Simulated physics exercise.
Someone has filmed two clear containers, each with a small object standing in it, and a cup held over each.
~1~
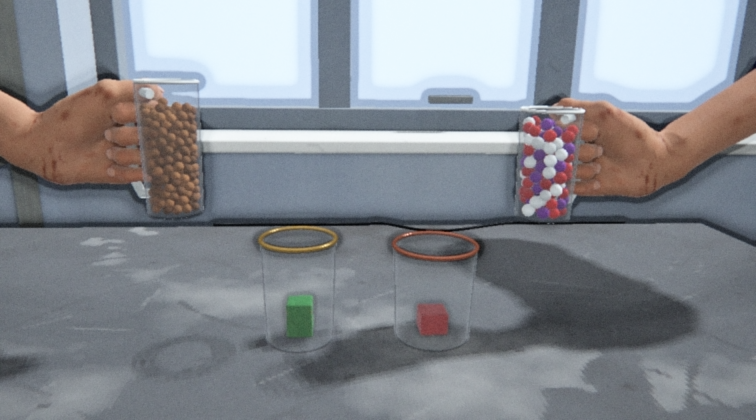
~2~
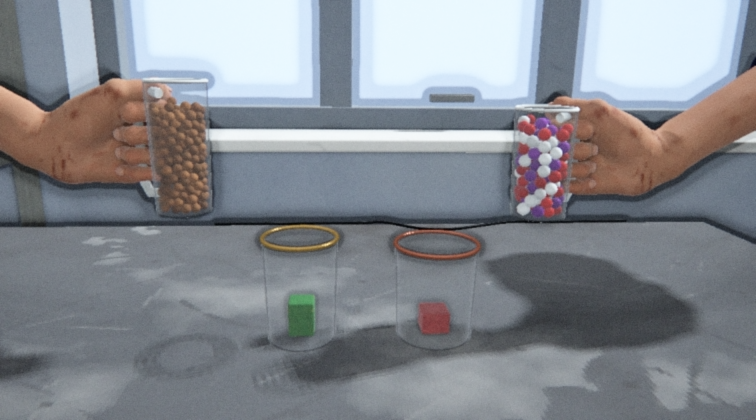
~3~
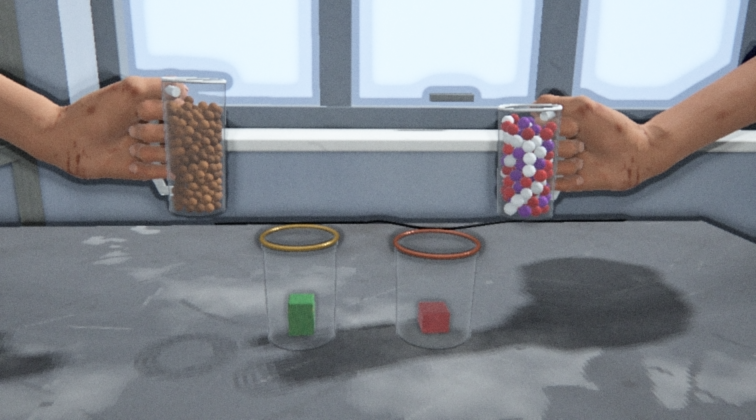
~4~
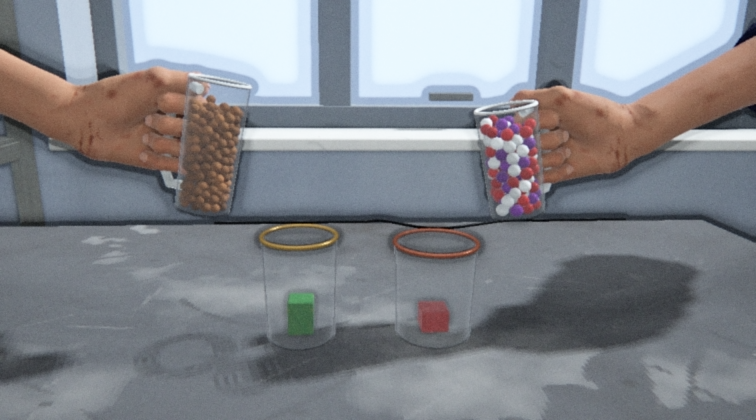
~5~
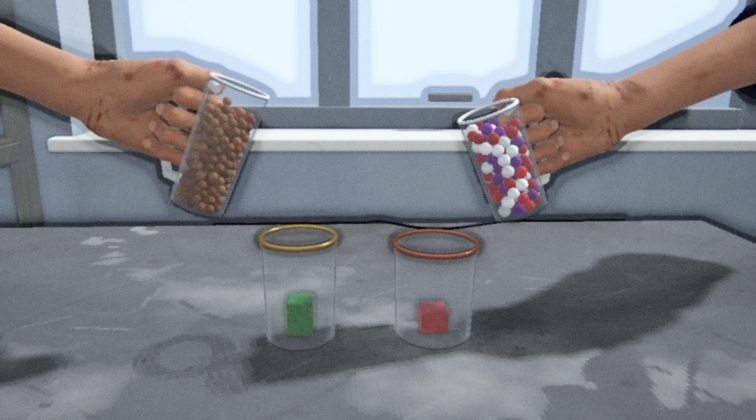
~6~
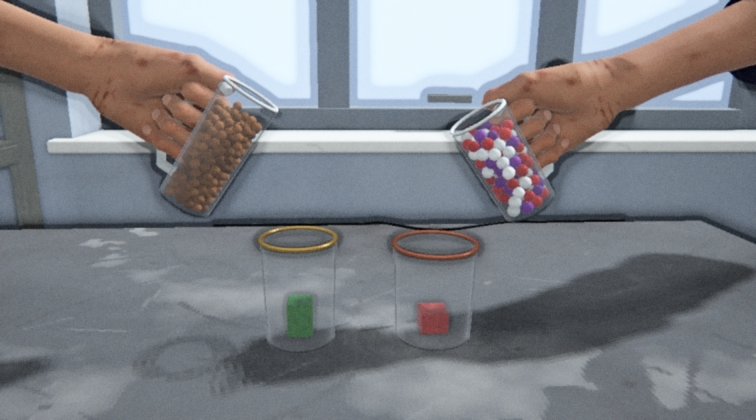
The clip shows two hands holding clear cups of brown balls and red, white and purple beads, moving them inward and gradually tilting them toward each other above two clear glasses containing a green block and a red block.
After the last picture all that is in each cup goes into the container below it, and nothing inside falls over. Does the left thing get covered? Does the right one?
Okay, so the left object is completely covered and the right object is completely covered.
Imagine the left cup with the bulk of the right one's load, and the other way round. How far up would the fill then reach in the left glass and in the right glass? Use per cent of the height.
Left: Roughly 60. Right: Roughly 55.
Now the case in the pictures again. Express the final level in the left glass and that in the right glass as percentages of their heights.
Left: 60 %. Right: 50 %.
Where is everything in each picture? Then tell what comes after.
Small block in the left glass (300, 316), reaching about a third of the way up; left cup (171, 148), nearly full of cereal balls; small block in the right glass (432, 319), a quarter of its height or less; right cup (547, 164), nearly full of round plastic beads, in the first frame.
Left cup (180, 147), upright; right cup (542, 163), upright, in the second frame.
Left cup (196, 147), tipped 2°; right cup (527, 162), tipped 2°, in the third frame.
Left cup (211, 146), tipped 11°; right cup (512, 161), tipped 11°, in the fourth frame.
Left cup (218, 147), tipped 22°; right cup (505, 162), tipped 22°, in the fifth frame.
Small block in the left glass (301, 316); left cup (217, 149), tipped 34°; small block in the right glass (433, 318); right cup (504, 163), tipped 34°, in the sixth frame.
Then, 0.50 s later than the last frame, left glass empty, all of its cupful still in the cup; right glass empty, all of its cupful still in the cup.
Then, 0.93 s later than the last frame, left glass nearly empty, the larger part of its cupful still in the cup; right glass nearly empty, roughly two thirds of its cupful still in the cup.
Then, 1.31 s later than the last frame, left glass half full, none of its cupful still in the cup; right glass half full, none of its cupful still in the cup.
When it is over, left glass two thirds full (surface near (299, 275)), nothing beside it; right glass half full (surface near (434, 285)), nothing beside it; the left thing is covered; the right thing is covered.
